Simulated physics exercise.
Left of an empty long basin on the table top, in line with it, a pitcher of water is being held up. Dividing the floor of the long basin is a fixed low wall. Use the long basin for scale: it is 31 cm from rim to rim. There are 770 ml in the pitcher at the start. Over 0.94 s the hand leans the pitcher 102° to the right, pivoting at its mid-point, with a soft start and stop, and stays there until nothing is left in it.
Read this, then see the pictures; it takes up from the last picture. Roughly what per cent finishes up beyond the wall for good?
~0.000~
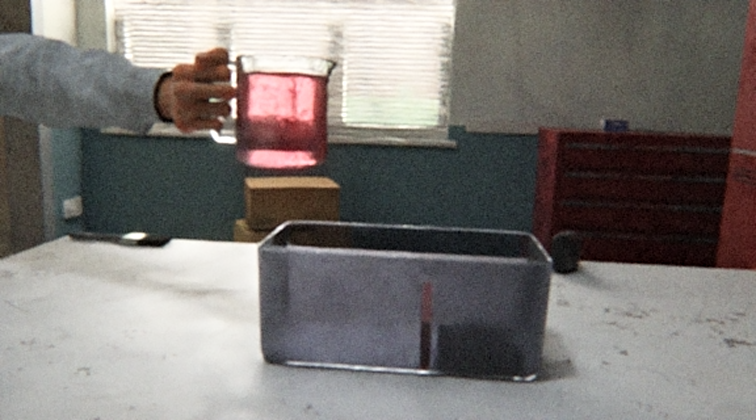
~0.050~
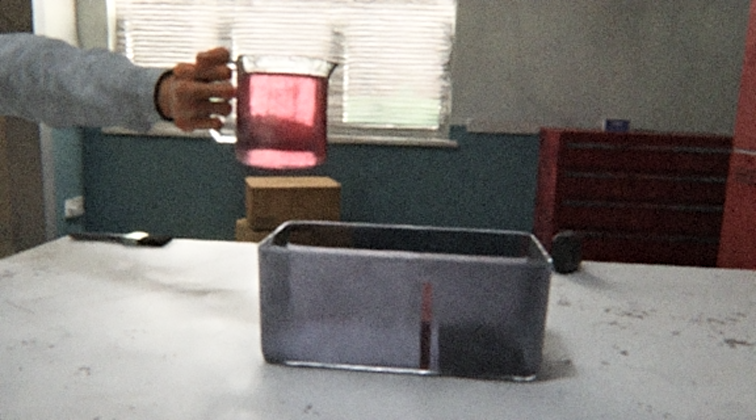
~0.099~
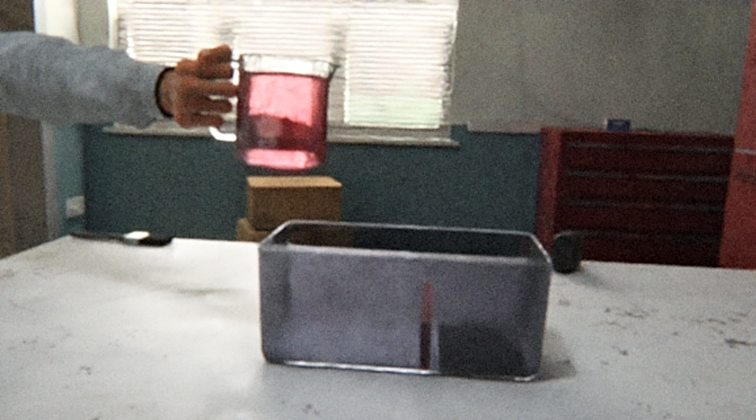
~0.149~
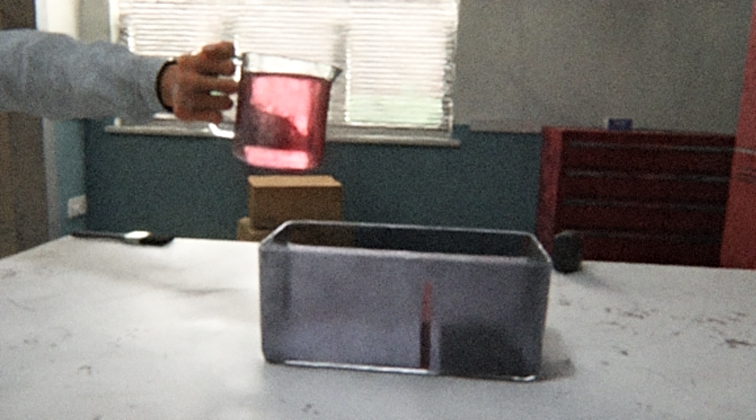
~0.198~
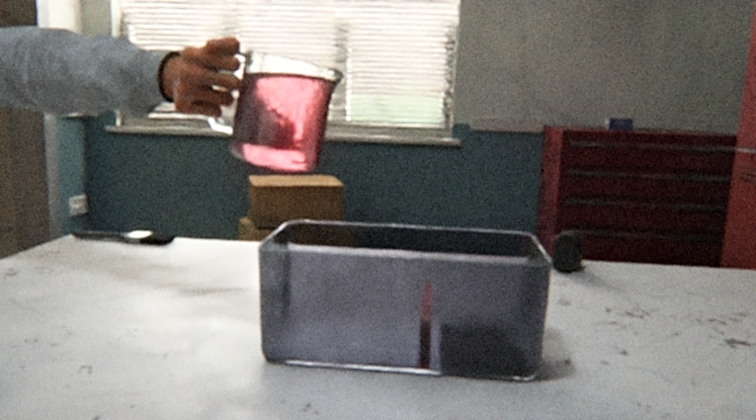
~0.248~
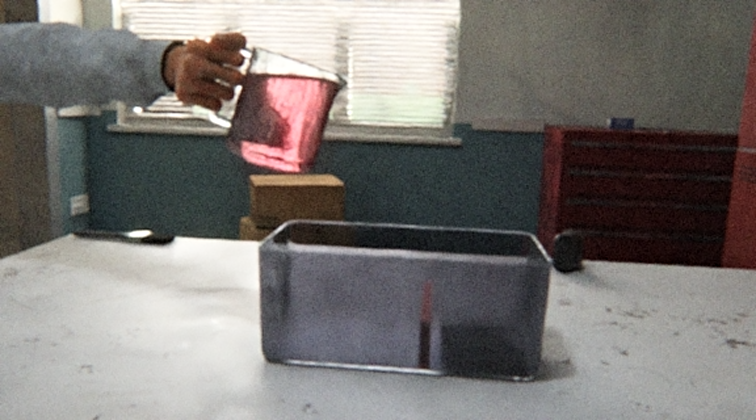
Roughly 5 per cent.
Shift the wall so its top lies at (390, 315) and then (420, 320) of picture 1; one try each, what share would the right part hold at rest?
The first gives near 75 per cent and the second near 25 per cent.
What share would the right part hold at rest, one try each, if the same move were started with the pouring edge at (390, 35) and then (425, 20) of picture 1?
Roughly 90 per cent the first time and 65 per cent the second.
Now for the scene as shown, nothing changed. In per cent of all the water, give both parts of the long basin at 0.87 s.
Near 48 on the left, 3 on the right.
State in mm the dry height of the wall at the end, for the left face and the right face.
Left about 28 mm, right about 52 mm.
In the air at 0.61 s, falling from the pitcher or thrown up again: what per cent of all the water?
I'd put it at about 18 percent.
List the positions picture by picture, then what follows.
The first frame shows tilt 0°; pouring edge (338, 62); surface from (242, 74) to (327, 75); the long basin's rim runs from (273, 235) to (541, 249); the wall's top is at (427, 301).
The second frame shows tilt 1°; pouring edge (338, 62); surface from (242, 74) to (328, 77).
The third frame shows tilt 3°; pouring edge (340, 65); surface from (244, 72) to (329, 78).
The fourth frame shows tilt 6°; pouring edge (343, 68); surface from (246, 73) to (332, 79).
The fifth frame shows tilt 11°; pouring edge (346, 74); surface from (247, 77) to (335, 79).
The sixth frame shows tilt 17°; pouring edge (349, 81); surface from (248, 84) to (341, 80).
Then, 0.61 s in, the tilt is 73° and 77 per cent is still to pour, 5 is left of the wall and 0 right of it.
Then, 0.87 s in, the tilt is 101° and 27 per cent is still to pour, 49 is left of the wall and 3 right of it.
Then, 1.14 s in, the tilt is 102° and 5 per cent is still to pour, 83 is left of the wall and 4 right of it.
Then, 1.44 s in, the tilt is 102° and 1 per cent is still to pour, 92 is left of the wall and 5 right of it.
Finally, 93 per cent lies left of the wall, 5 right of it and 3 outside.
